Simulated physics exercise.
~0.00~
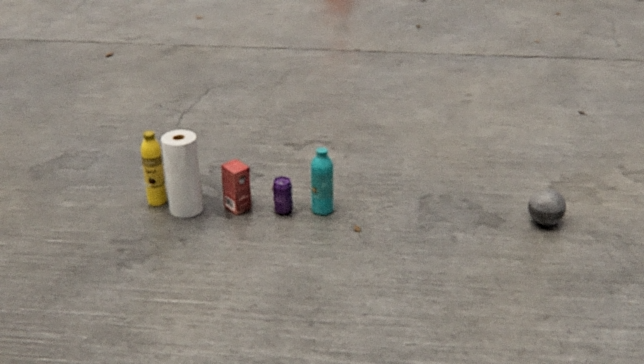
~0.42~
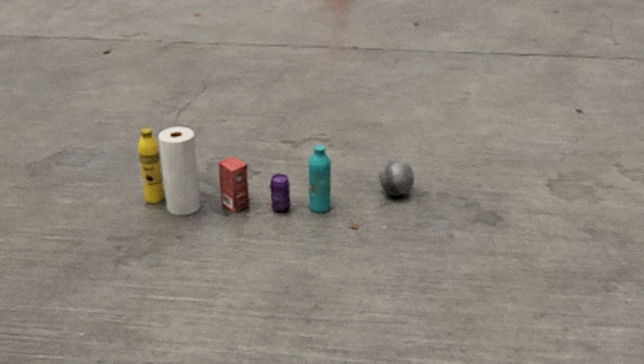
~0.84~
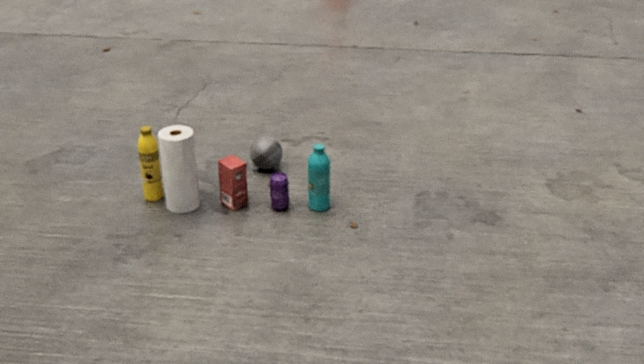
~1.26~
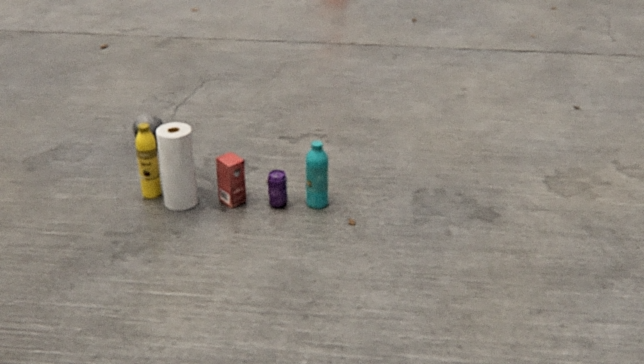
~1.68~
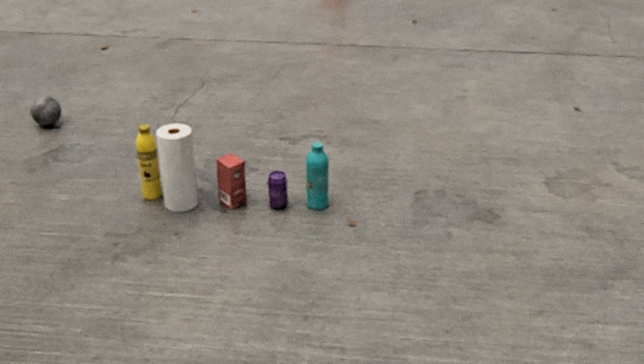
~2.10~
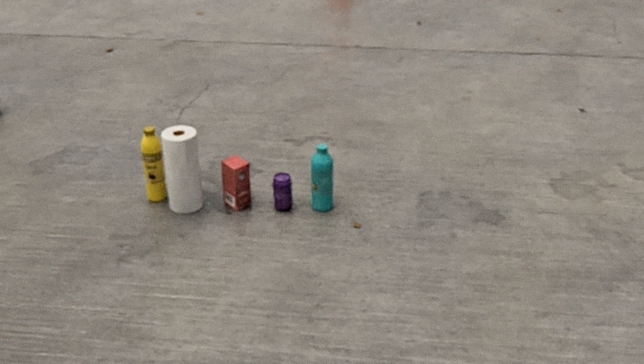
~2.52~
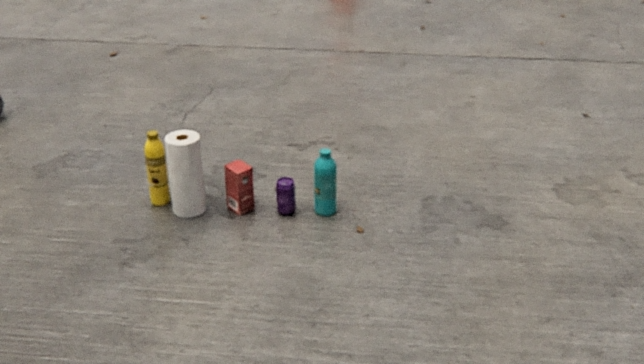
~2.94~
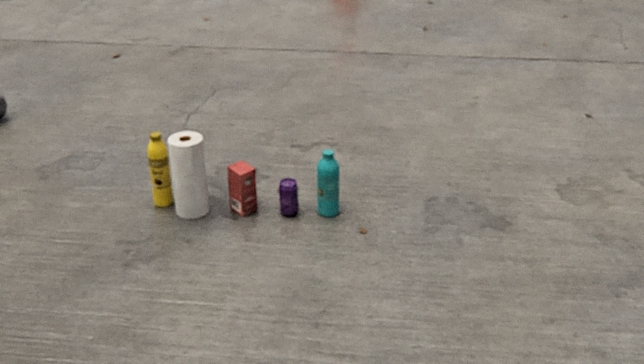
A grey ball rolls from right to left across a concrete floor, passing behind a turquoise bottle, a purple can, a red carton, a white roll and a yellow bottle, and ends barely visible at the left edge while all five objects remain standing.
